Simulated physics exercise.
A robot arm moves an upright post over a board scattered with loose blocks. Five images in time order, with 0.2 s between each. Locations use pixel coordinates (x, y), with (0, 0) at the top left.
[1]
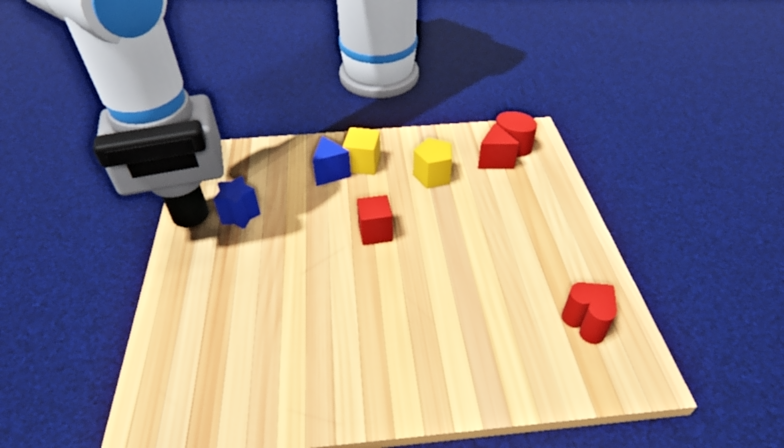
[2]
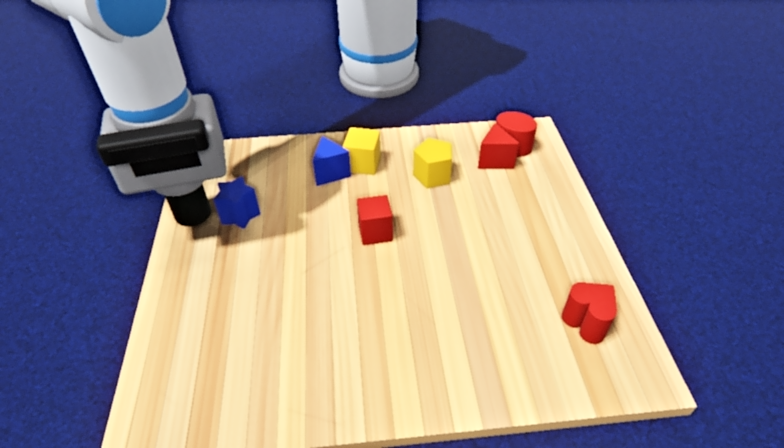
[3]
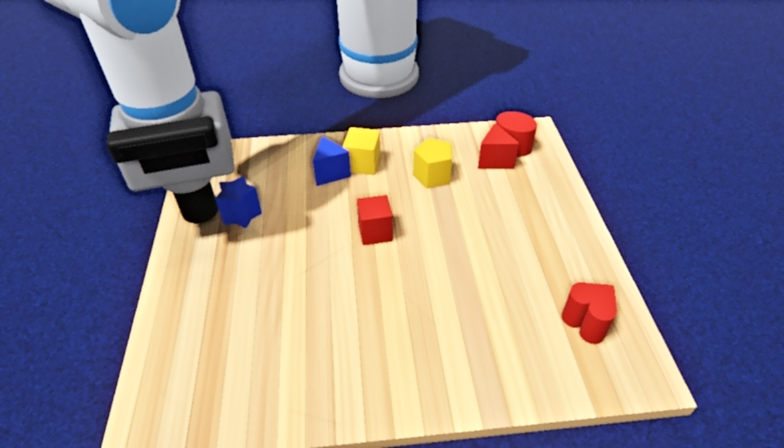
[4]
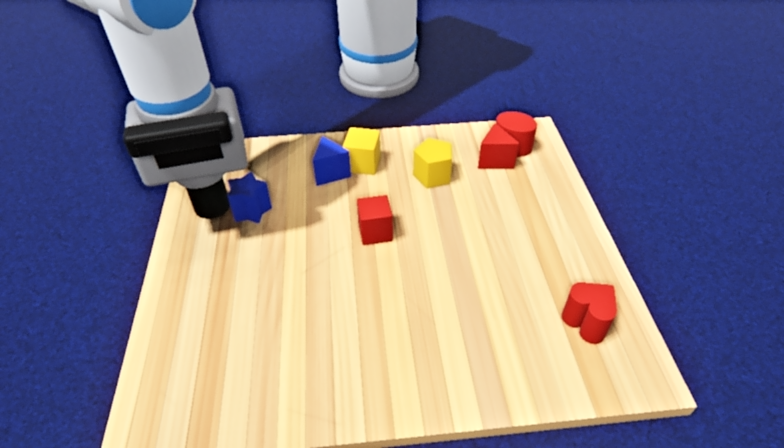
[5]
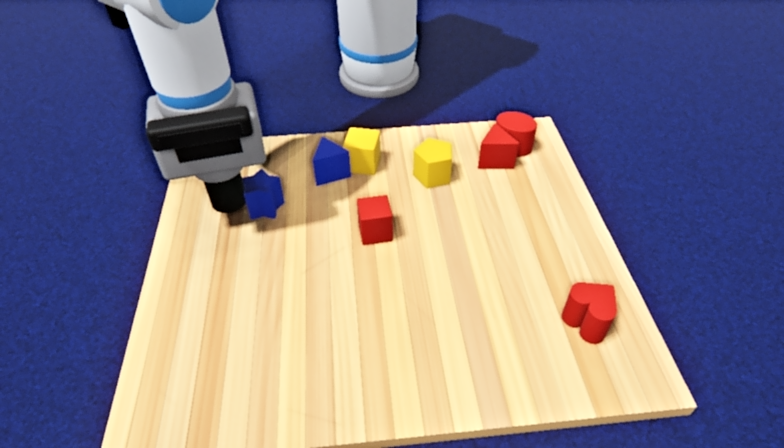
In the video, a robot arm holds a dark post beside a blue star-shaped block on a wooden board of scattered red, yellow and blue blocks, then moves right, pushing the star block a short way while the others stay still.
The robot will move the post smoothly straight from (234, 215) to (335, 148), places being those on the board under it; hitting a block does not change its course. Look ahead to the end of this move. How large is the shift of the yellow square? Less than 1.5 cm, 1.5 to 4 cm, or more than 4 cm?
The distance will be below 1.5 cm.
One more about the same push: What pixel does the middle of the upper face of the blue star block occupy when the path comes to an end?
I'd guess (306, 165).
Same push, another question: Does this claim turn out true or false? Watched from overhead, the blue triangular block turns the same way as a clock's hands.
This is false.
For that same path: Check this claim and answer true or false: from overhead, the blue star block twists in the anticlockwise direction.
It is false.
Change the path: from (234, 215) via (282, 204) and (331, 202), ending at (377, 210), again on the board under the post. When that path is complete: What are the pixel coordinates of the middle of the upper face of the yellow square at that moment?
Somewhere near (371, 128).
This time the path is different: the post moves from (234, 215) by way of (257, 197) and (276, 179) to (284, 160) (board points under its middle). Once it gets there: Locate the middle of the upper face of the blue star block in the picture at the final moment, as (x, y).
It should be at (293, 167) by then.
On the path given first. One third of the way, post (268, 176); blue star block (296, 168), turned 30° clockwise.
Two thirds of the way, post (302, 154); blue star block (306, 165), turned 75° clockwise; blue triangular block (334, 152), turned 35° anticlockwise.
At the end, post (333, 134); blue star block (306, 165), turned 75° clockwise; blue triangular block (336, 152), turned 20° anticlockwise; yellow square unmoved.
